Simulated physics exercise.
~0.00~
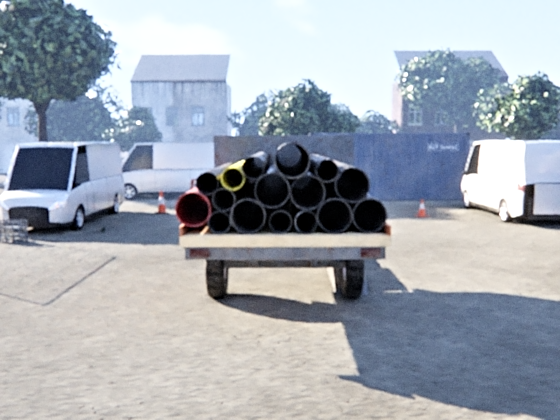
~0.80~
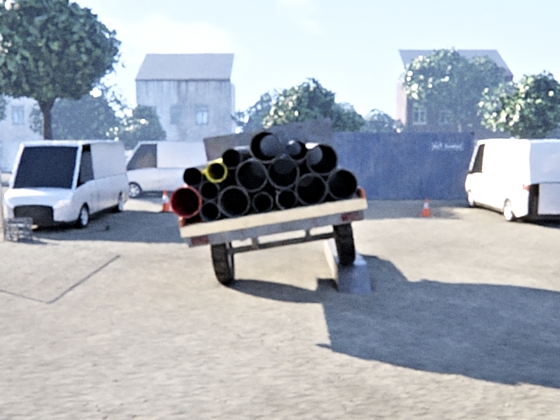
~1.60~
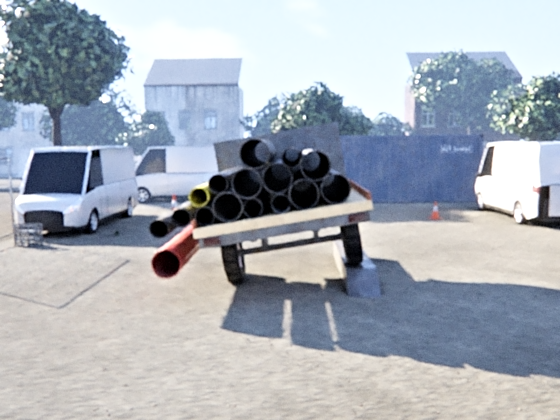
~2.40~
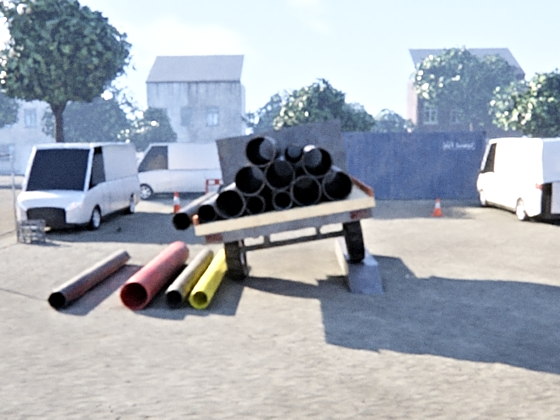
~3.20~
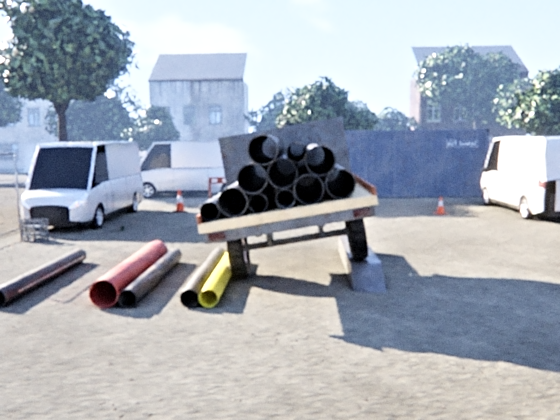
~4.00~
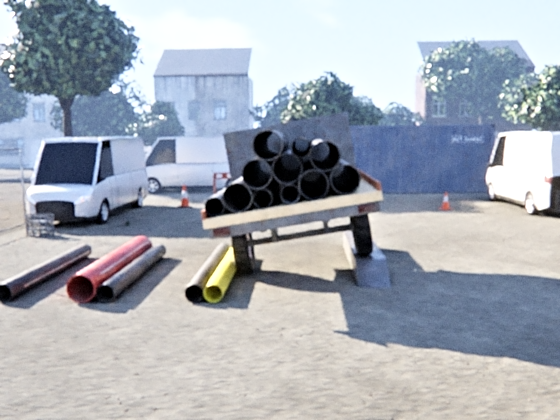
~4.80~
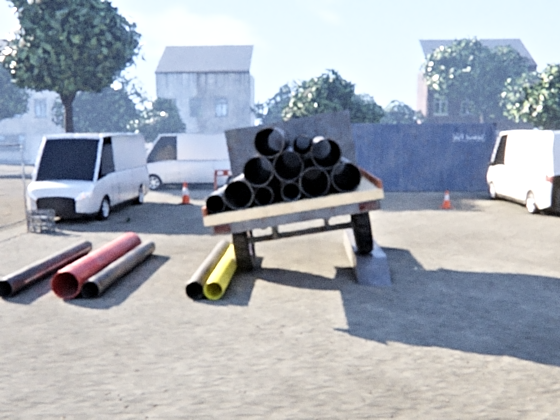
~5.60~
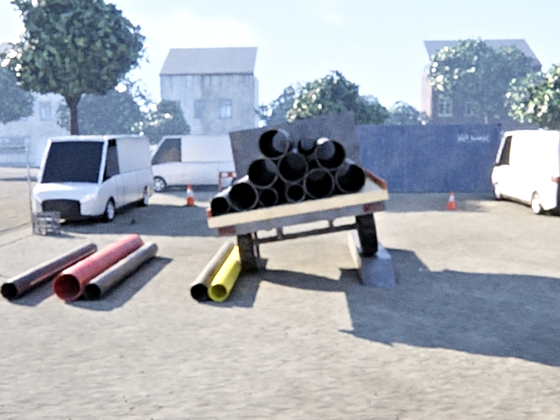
A flatbed trailer stacked with loose hollow pipes, mostly black with one red and one yellow, stands in a sunny gravel yard, seen from behind. White vans, orange cones, a dark wall, trees and pale houses lie beyond it. The trailer creeps forward, its right wheel climbs a small concrete ramp, and the deck tilts down to the left. The red pipe drops off the left side, and the yellow one and a few darker pipes follow. The red pipe rolls a little farther left, and five pipes end on the ground while the rest stay heaped on the tilted deck.
